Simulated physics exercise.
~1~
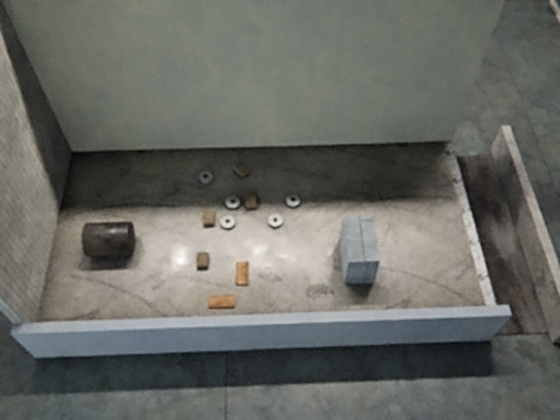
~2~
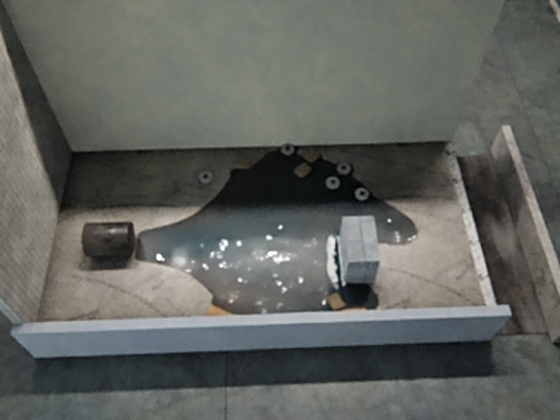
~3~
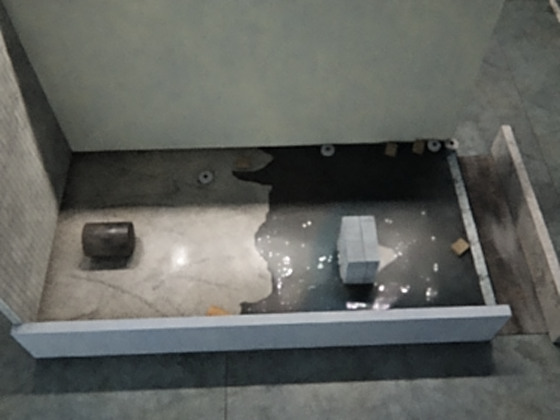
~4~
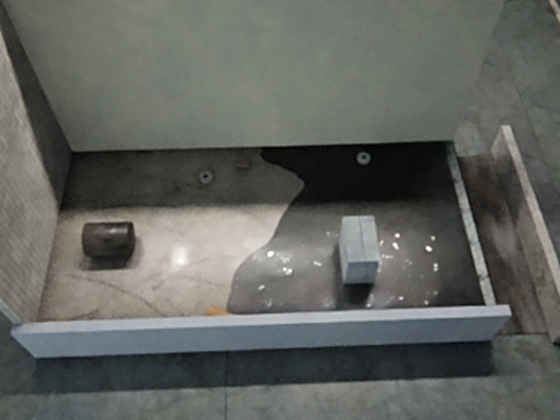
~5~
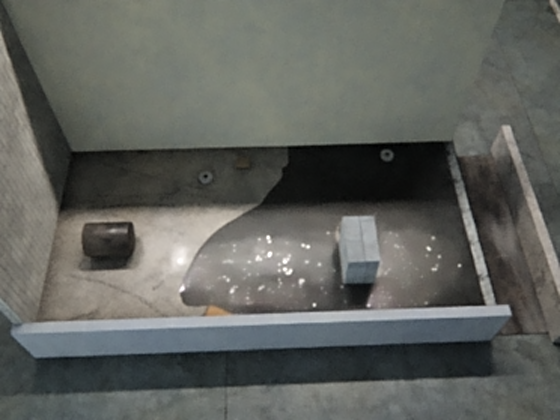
In a walled workshop space with a sloping floor, water spread from the dark cylinder on the left and swept small blocks and pale rings rightward past a grey block, until most were gone and a dark pool covered the right side.
